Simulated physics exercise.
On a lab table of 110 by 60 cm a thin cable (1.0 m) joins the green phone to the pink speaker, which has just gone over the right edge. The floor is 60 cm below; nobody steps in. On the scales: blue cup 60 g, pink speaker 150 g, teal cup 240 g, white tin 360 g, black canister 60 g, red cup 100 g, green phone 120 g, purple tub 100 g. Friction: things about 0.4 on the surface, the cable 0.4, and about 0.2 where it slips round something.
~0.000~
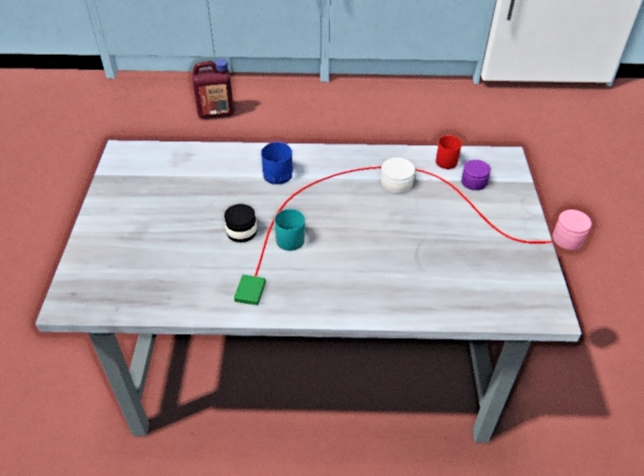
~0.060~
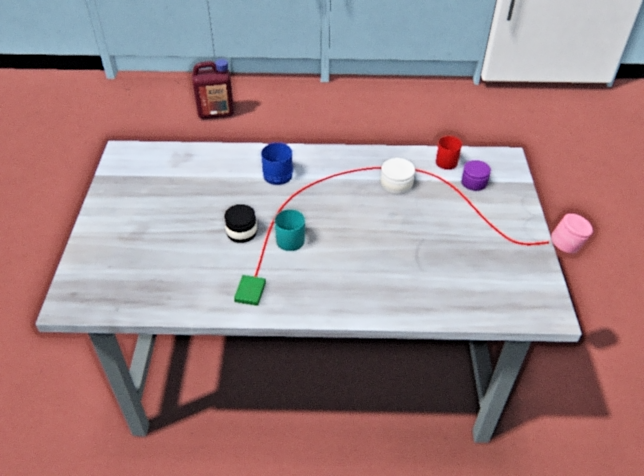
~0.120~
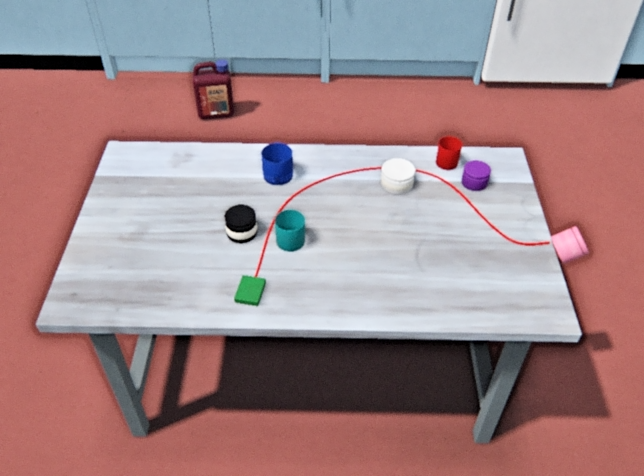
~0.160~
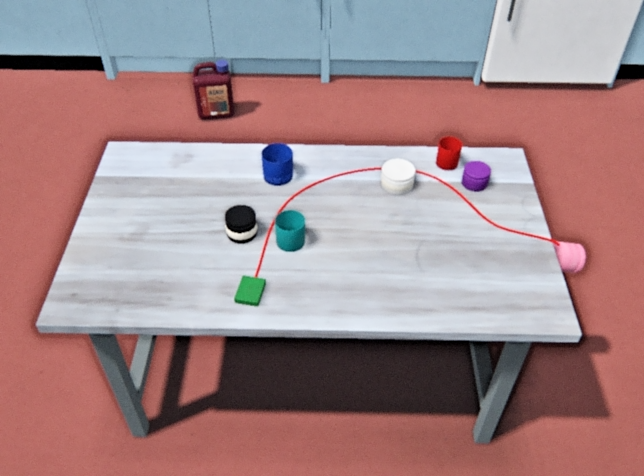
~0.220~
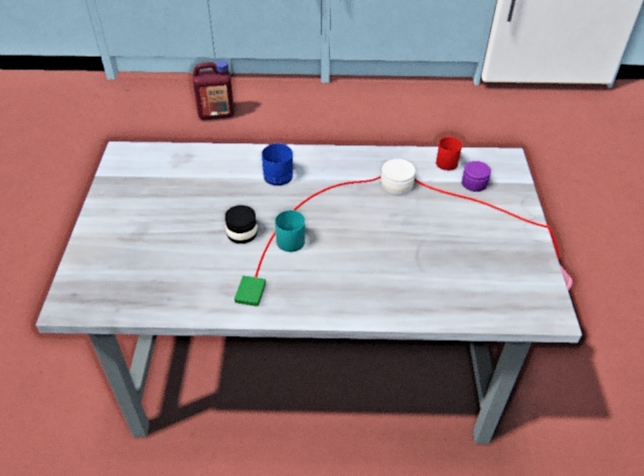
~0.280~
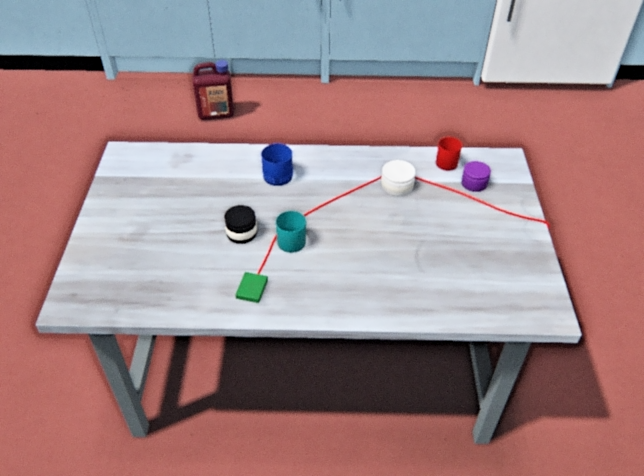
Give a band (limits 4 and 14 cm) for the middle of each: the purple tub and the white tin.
Result: Purple tub barely shifts, white tin barely shifts.
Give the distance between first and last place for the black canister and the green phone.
Black canister 0 cm, green phone 10 cm.
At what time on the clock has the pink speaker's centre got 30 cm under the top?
That is: 0.65 s.
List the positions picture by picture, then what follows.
Purple tub (478, 167); white tin (398, 168); cable runs through (509, 237) (451, 186) (375, 168) (306, 187) (266, 241), in the first picture.
Pink speaker (576, 224); cable runs through (508, 238) (375, 168) (266, 241), in the second picture.
Pink speaker (570, 245); cable runs through (508, 239) (375, 168) (266, 242), in the third picture.
Pink speaker (566, 257); cable runs through (518, 232) (375, 169) (266, 242), in the fourth picture.
Pink speaker (553, 279); cable runs through (549, 228) (269, 243), in the fifth picture.
Purple tub (478, 169); white tin (399, 170); cable runs through (482, 202) (339, 197), in the sixth picture.
At 0.5 s, the cable's tail end at (268, 255); white tin 1 cm off its start, pink speaker over the edge, green phone 8 cm off its start.
At 0.7 s, the cable's tail end at (272, 247); white tin 1 cm off its start, pink speaker over the edge, green phone 10 cm off its start.
At 1.0 s, the cable's tail end at (273, 246); white tin 1 cm off its start at (400, 173), pink speaker over the edge, green phone 10 cm off its start at (266, 253).
At 1.2 s, the cable's tail end at (273, 246); white tin 1 cm off its start, green phone 10 cm off its start, pink speaker over the edge.
At 2.4 s, the cable's tail end at (273, 246); white tin 1 cm off its start at (400, 173), purple tub 0 cm off its start at (478, 169), green phone 10 cm off its start at (266, 253), pink speaker over the edge.
